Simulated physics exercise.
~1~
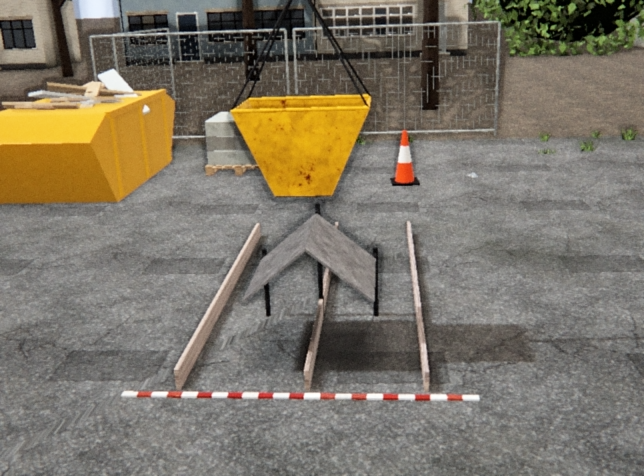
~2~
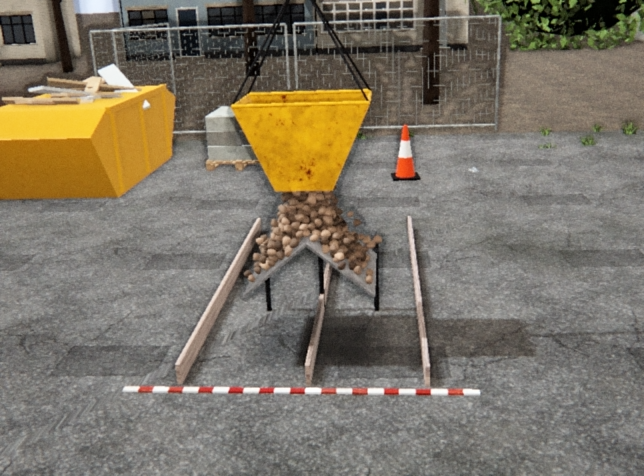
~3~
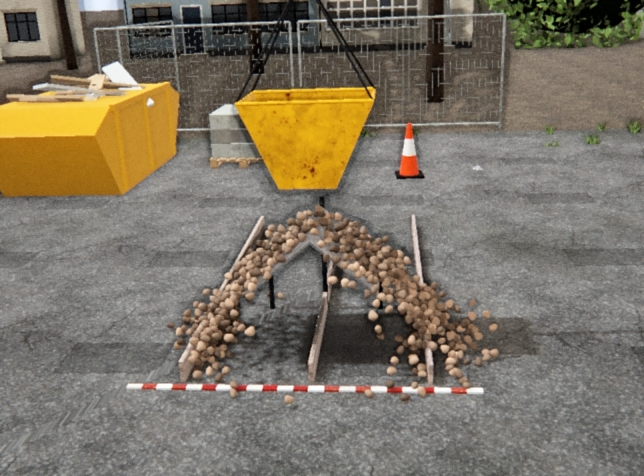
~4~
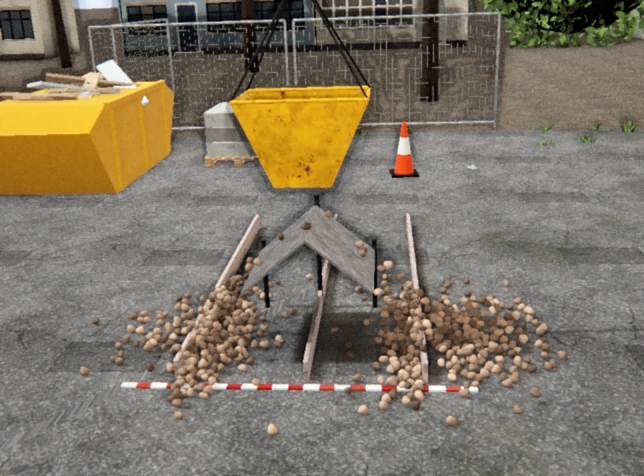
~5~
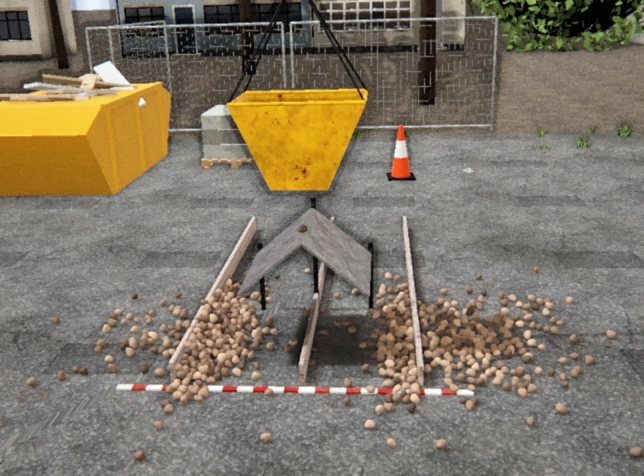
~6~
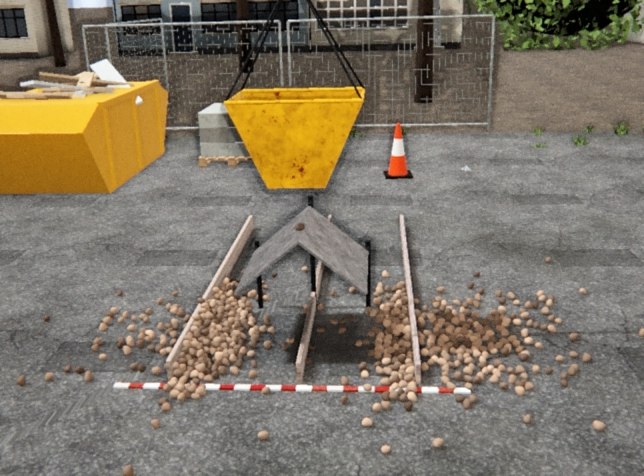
A bright yellow skip hangs from dark cables over a grey paved yard, seen from slightly above by a gently swaying camera. Beneath it stands a peaked grey plate on thin black legs, with three planks on the ground and a red-and-white staff across the front; a yellow container, a fence and an orange cone sit behind. Round brown stones pour from the skip onto the peak, then slide down both slopes. They spill over the outer planks and scatter, finally resting in two heaps, with the right one spreading farther outward.
